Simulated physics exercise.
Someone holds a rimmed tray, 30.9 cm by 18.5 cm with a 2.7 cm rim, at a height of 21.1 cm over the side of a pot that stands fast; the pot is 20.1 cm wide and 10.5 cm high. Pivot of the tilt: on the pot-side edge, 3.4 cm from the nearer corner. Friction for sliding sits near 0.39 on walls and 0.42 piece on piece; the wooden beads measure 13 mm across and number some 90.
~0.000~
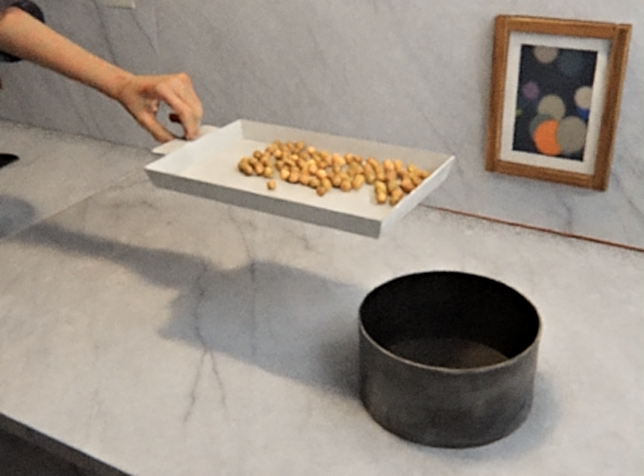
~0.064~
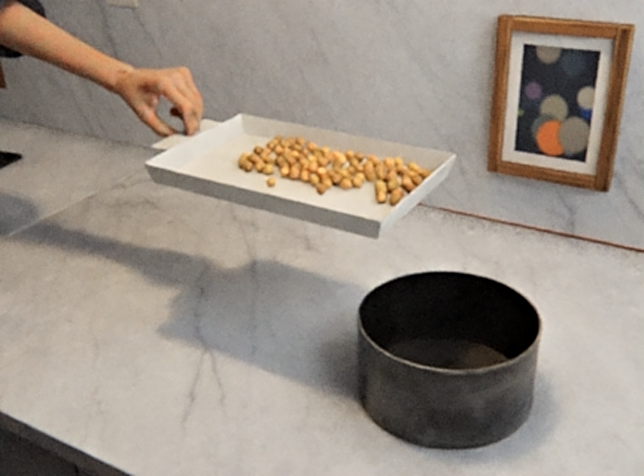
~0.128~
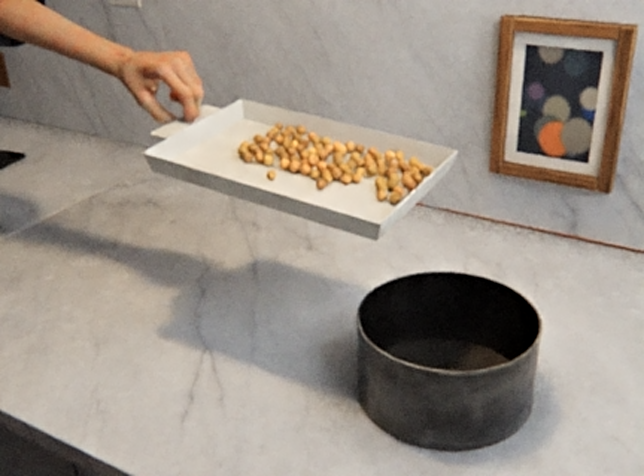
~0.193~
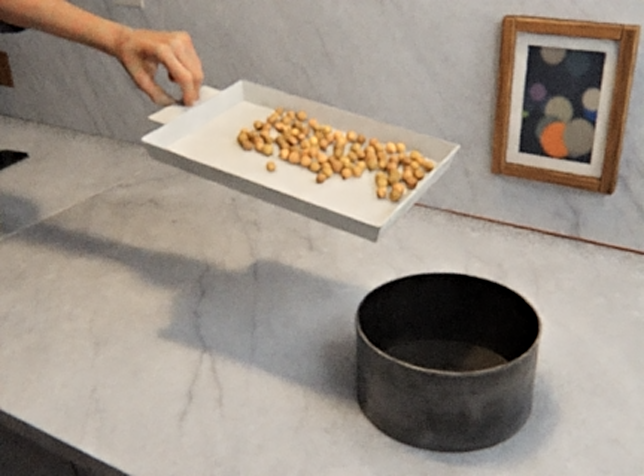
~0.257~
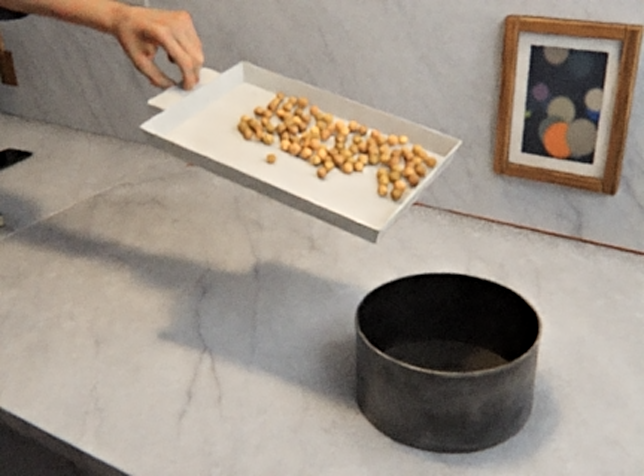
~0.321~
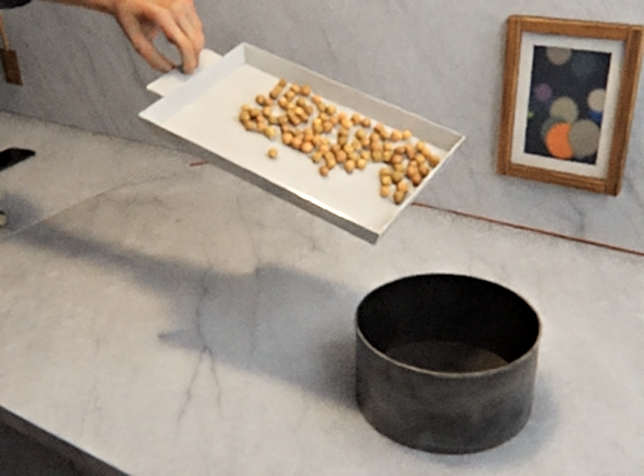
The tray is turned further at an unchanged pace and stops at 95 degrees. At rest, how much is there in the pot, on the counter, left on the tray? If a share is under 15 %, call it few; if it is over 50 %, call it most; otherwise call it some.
I would say pot: Most, counter: Some, tray: Few.
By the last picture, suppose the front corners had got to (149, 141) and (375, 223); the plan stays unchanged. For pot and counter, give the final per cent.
That works out as pot 55 and counter 45.
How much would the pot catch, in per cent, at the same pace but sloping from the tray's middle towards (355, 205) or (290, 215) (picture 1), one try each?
Near 100 and 25 per cent, in that order.
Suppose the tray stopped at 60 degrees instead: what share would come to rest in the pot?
It would be near 5 per cent.
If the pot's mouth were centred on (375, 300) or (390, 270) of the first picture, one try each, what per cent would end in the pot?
First try around 70 %, second around 0 %.
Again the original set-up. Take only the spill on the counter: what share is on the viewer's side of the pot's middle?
Near 100 in a hundred.
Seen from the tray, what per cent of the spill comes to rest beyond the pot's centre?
Roughly 50 per cent.
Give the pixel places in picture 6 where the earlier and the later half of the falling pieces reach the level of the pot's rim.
First near (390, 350), then at (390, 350).
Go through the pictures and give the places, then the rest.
The first picture shows tray tilt 0 degrees, front corners at (152, 166) and (378, 216); middle of the pieces at (337, 168); pot at (449, 315).
The second picture shows tray tilt 1 degrees, front corners at (151, 162) and (378, 217); middle of the pieces at (337, 166).
The third picture shows tray tilt 5 degrees, front corners at (150, 151) and (378, 219), lowest corner right front; middle of the pieces at (338, 158).
The fourth picture shows tray tilt 10 degrees, front corners at (149, 139) and (377, 222), lowest corner right front; middle of the pieces at (339, 149).
The fifth picture shows tray tilt 14 degrees, front corners at (148, 126) and (377, 224), lowest corner right front; middle of the pieces at (340, 140).
The sixth picture shows tray tilt 19 degrees, front corners at (147, 114) and (377, 227), lowest corner right front; middle of the pieces at (343, 134); pot at (447, 318). The tray's pace is about 75 degrees a second.
After 0.82 s, tilt 55 degrees; the tray holds 100 %, the pot 0 %.
Then, at 1.15 s, tilt 79 degrees; the tray holds 85 %, the pot 5 %.
Then, at 1.58 s, tilt 95 degrees; the tray holds 5 %, the pot 65 %.
In the end, at 2.4 s, pot 75 %, counter 25 %, tray 0 %.
